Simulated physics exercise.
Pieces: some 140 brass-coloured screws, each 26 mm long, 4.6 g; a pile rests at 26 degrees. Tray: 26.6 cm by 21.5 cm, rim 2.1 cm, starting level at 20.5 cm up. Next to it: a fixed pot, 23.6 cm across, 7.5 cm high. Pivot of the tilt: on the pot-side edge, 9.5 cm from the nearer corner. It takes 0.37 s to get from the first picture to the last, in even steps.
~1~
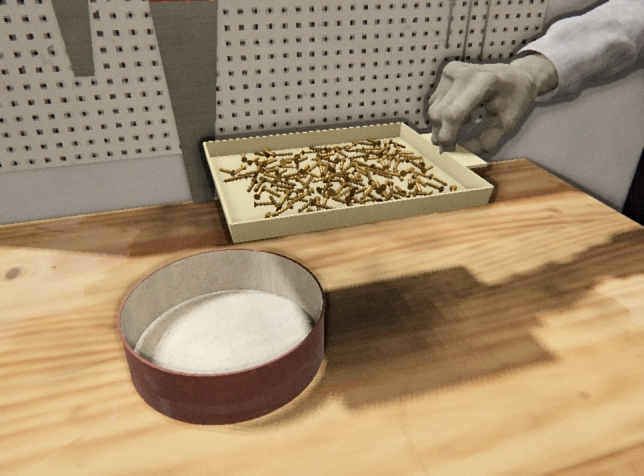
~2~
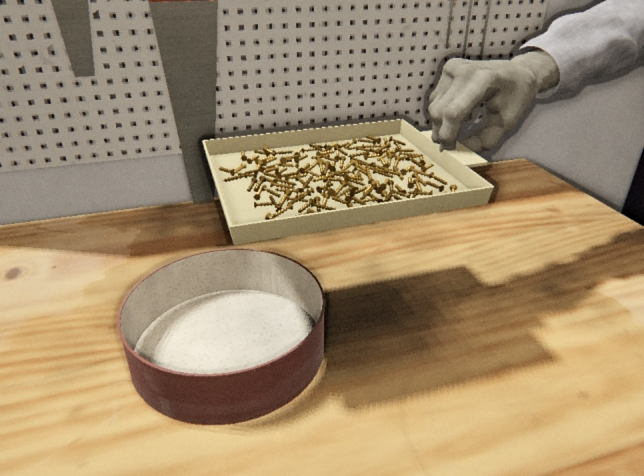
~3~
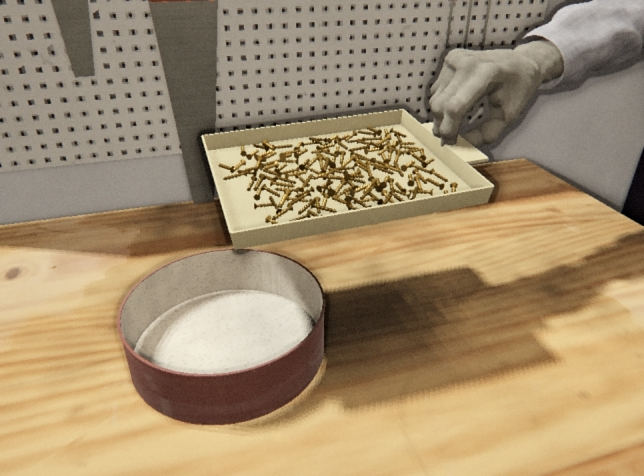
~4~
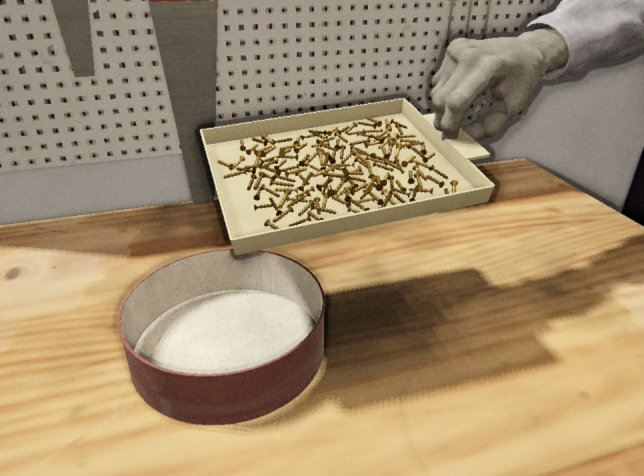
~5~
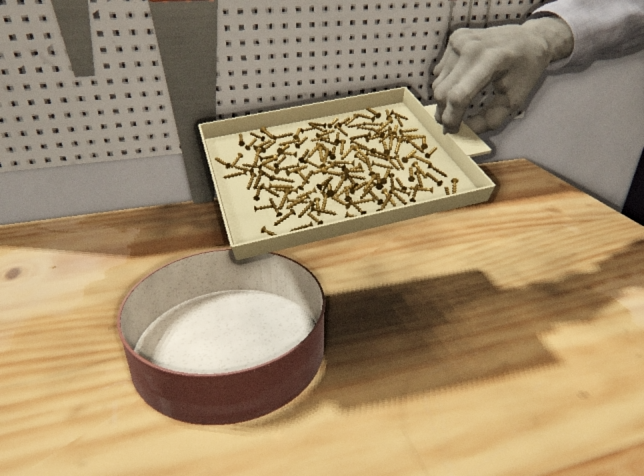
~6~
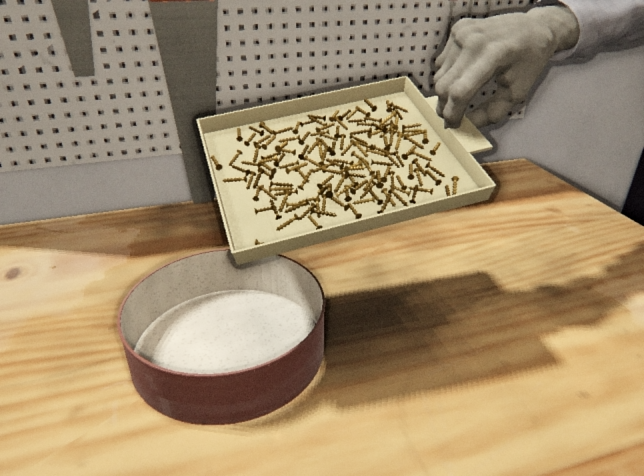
A pale gray hand gradually tilting a cream tray of scattered brass-coloured screws, its left front corner dipping beside a dark red pot.
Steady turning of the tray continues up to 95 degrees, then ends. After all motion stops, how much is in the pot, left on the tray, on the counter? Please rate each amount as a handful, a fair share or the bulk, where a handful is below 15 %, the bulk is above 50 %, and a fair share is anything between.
Pot: The bulk; tray: A handful; counter: A fair share.
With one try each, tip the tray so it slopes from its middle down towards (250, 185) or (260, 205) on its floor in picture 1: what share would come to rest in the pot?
I'd put it at about 85 per cent for the first tilt and about 100 per cent for the second.
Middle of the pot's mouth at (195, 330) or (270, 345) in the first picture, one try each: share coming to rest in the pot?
I'd say close to 55 percent for the first spot and 90 percent for the second.
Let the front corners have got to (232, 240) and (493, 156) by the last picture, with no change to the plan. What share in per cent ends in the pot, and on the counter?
Pot 90, counter 5.
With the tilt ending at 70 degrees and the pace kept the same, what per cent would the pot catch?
Roughly 25 percent.
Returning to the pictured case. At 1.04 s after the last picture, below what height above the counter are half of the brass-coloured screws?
The halfway mark is near 16 cm.
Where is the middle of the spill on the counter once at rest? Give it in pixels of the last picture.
The middle of the spill sits at roughly (360, 393).
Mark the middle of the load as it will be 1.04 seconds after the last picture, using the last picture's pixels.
Approx. (310, 247).
Then, 0.62 s after the last picture, tilt 54 degrees; the tray holds 100 %, the pot 0 %.
Then, 1.04 s after the last picture, tilt 78 degrees; the tray holds 85 %, the pot 5 %.
Then, 1.54 s after the last picture, tilt 95 degrees; the tray holds 5 %, the pot 60 %.
In the end, pot 70 %, tray 0 %, counter 30 %.
